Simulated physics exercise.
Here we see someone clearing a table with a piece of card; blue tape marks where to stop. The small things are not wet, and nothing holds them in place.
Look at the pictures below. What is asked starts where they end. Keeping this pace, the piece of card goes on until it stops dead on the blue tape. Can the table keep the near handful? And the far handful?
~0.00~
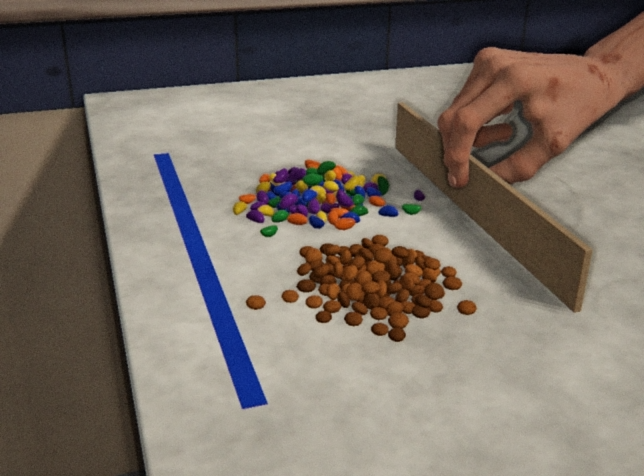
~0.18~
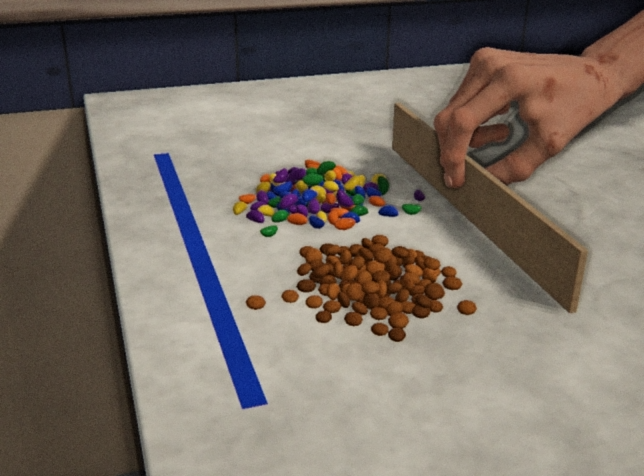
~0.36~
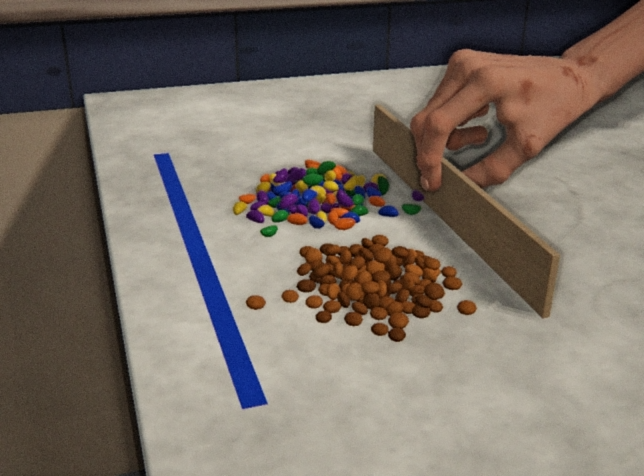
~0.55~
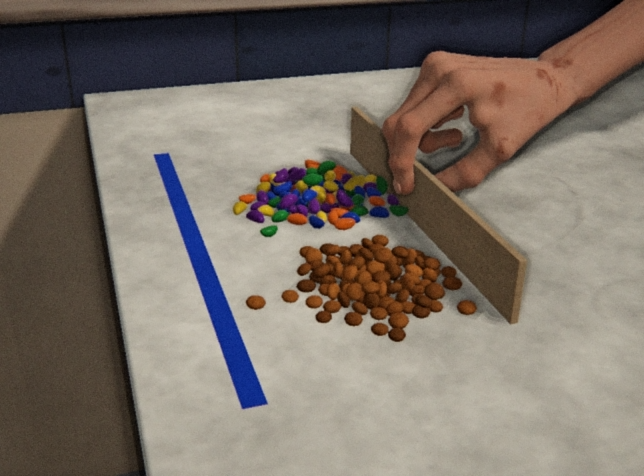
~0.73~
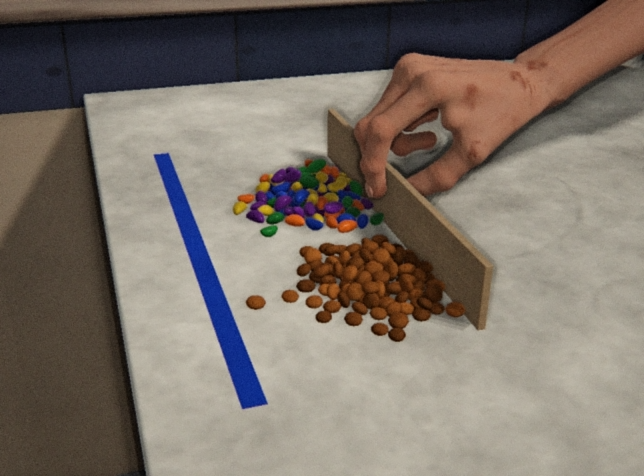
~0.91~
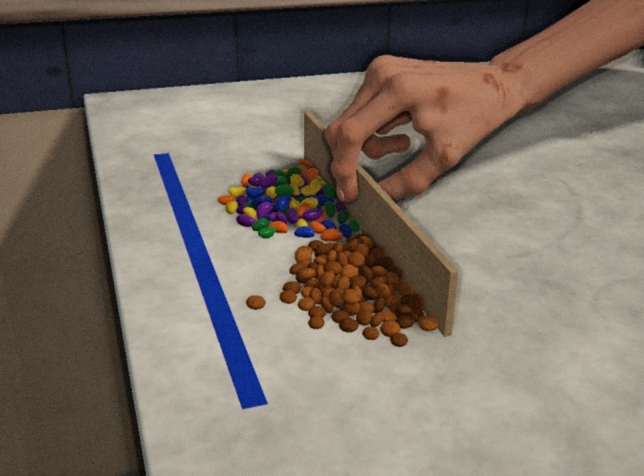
I reckon the near handful has some go over, while the far handful has some go over.
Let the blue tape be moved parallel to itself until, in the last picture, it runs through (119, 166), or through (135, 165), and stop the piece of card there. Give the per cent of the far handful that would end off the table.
In turn 90 and 70 in a hundred.
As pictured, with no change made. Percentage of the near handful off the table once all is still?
Roughly 20 percent.
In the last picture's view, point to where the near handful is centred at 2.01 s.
The centre sits around (173, 315).
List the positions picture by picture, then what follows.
Piece of card (566, 265), at rest; blue tape (164, 161), about a palm's width from the edge; edge at (112, 264); near handful (367, 285), many bits of cat kibble; far handful (323, 195), many jelly beans, in the first picture.
Piece of card (562, 266); far handful (323, 195), in the second picture.
Piece of card (535, 270); near handful (367, 285), in the third picture.
Piece of card (503, 275); far handful (323, 195), just a few pushed along, in the fourth picture.
Piece of card (471, 281); near handful (366, 285), about a tenth pushed along, in the fifth picture.
Piece of card (438, 286); blue tape (164, 161); edge at (112, 264); near handful (359, 286), almost all pushed along; far handful (291, 198), almost all pushed along, in the sixth picture.
By 1.45 s, piece of card still moving, near (273, 185); near handful all on the table, its front near (178, 312); far handful all on the table, its front near (149, 205).
By 2.01 s, piece of card stopped at the blue tape; near handful about a tenth over the edge; far handful about a tenth over the edge.
By 2.29 s, piece of card stopped at the blue tape; near handful roughly a quarter over the edge; far handful roughly a quarter over the edge.
When it is over (2.5 s), piece of card stopped at the blue tape; near handful roughly a quarter over the edge; far handful roughly a quarter over the edge.
